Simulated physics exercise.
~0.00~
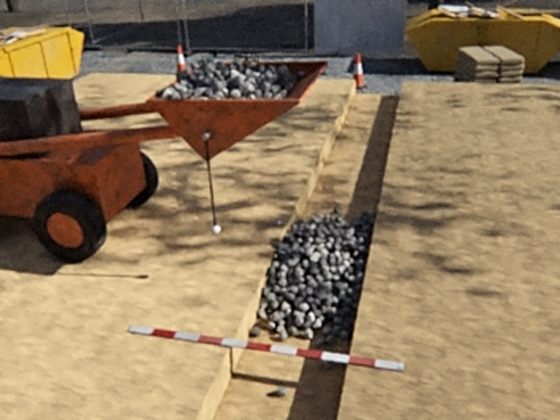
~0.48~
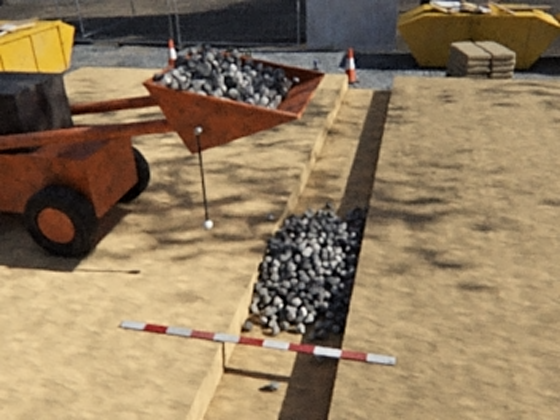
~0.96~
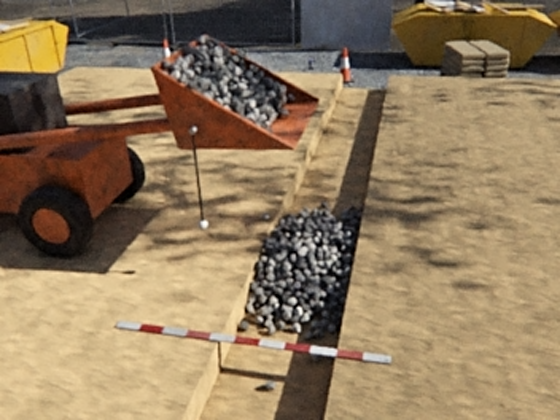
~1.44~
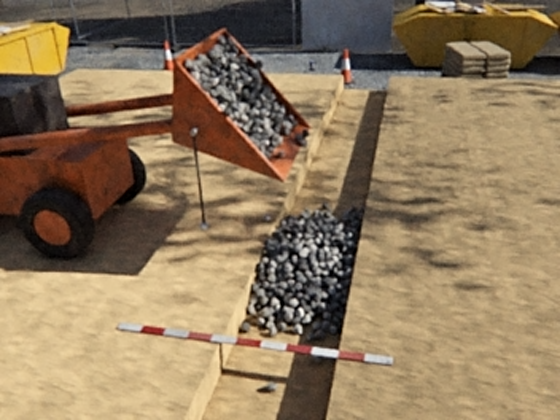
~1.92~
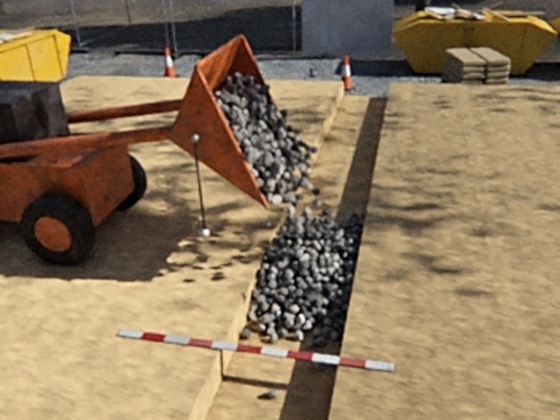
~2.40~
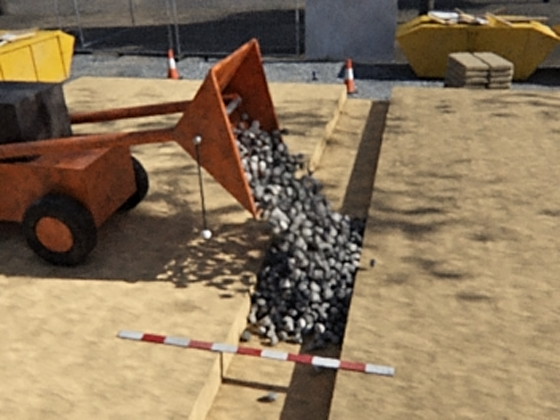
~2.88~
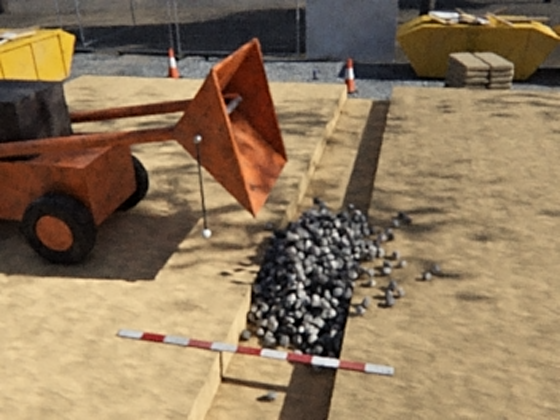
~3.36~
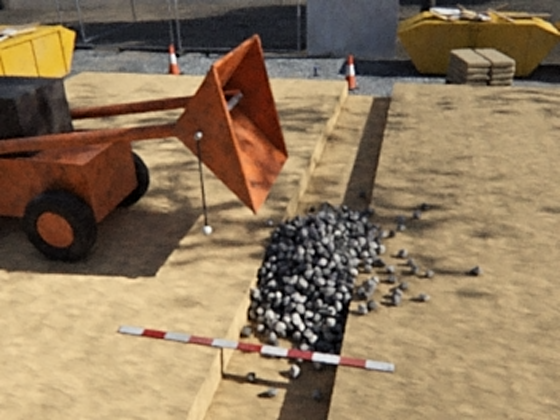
An orange loader tips grey stones onto a pile in a trench, scattering some beyond it.
